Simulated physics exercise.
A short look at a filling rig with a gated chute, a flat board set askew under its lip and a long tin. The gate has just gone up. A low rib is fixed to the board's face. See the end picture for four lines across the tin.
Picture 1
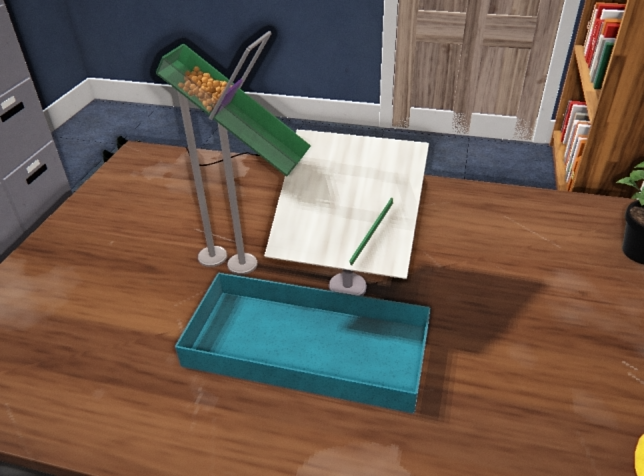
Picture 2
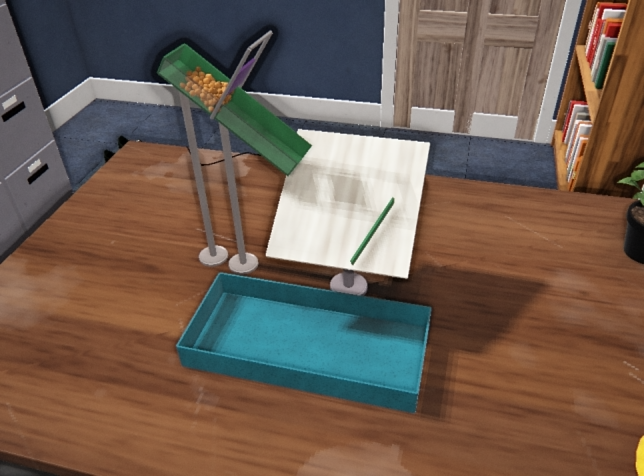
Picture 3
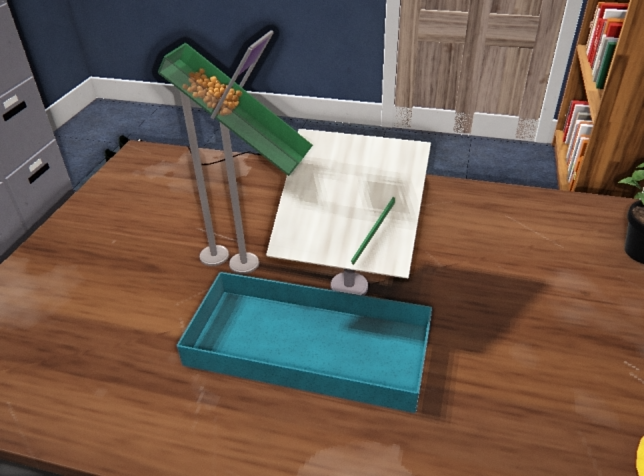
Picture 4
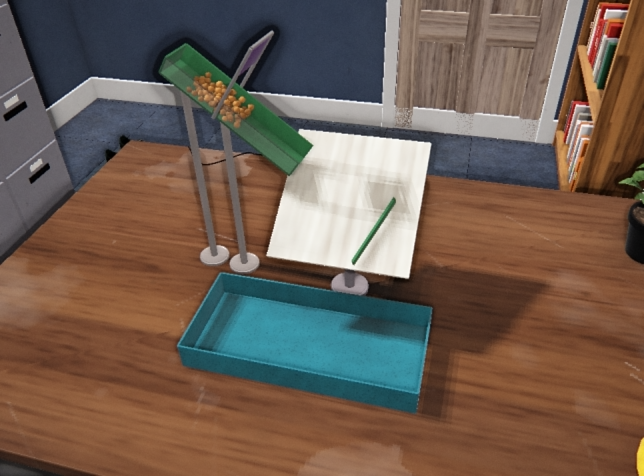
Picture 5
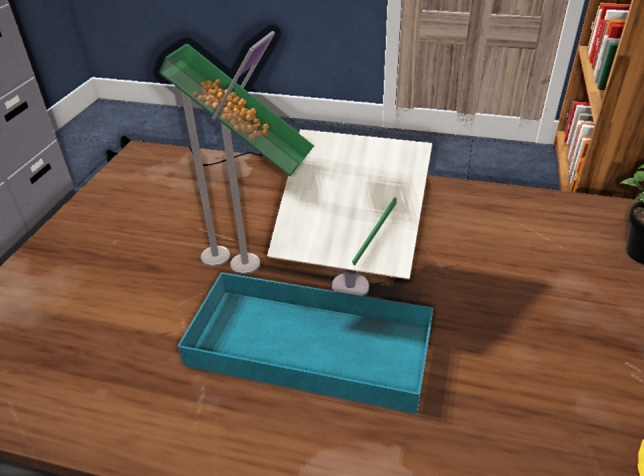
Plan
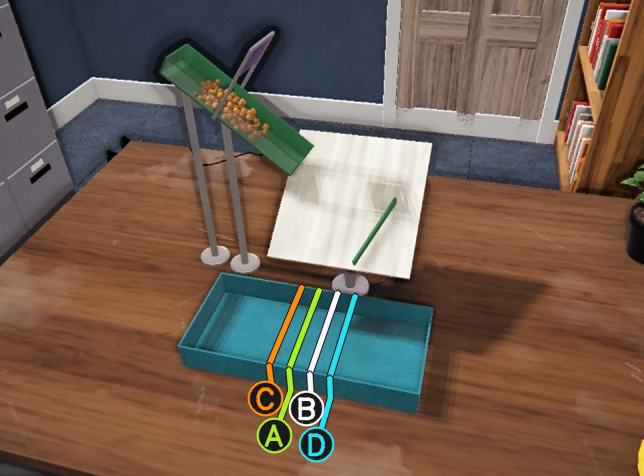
The clip shows a raised green chute sloping down to the right above a tilted pale board and an empty teal tin; its gate lifts, and small orange-brown chickpeas slide partway down the chute, spreading out as they move.
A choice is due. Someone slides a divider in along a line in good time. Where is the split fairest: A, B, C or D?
It is B.
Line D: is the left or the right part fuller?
Left.
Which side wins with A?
Right.
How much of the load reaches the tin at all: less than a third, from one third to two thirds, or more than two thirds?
It is more than two thirds.
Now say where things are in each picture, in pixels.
Load behind the gate near (211, 93), roasted chickpeas; lip of the chute near (295, 167), sloping gently, in the first picture.
Middle of the board near (349, 198), tilted fairly steeply; middle of its low edge near (335, 266); of its high edge near (362, 136), in the second picture.
Front corners of the tin near (178, 346) and (418, 393), empty; front of the load near (229, 112), in the third picture.
Middle of the load near (225, 98); its front near (237, 125), close to a quarter of the way to the lip; rib from (395, 197) to (352, 261), in the fourth picture.
Middle of the load near (236, 108); its front near (264, 132), close to half of the way to the lip, in the fifth picture.
On the marked copy, line A crosses the front rim at (289, 368); line B crosses the front rim at (310, 372); line C crosses the front rim at (269, 364); line D crosses the front rim at (330, 376).
If A is chosen, of what is caught, only a few on the left of the divider, all but a few on the right.
If B is chosen, of what is caught, close to a third on the left of the divider, close to two thirds on the right.
If C is chosen, of what is caught, none at all on the left of the divider, the whole lot on the right.
If D is chosen, of what is caught, all but a few on the left of the divider, a small share on the right.
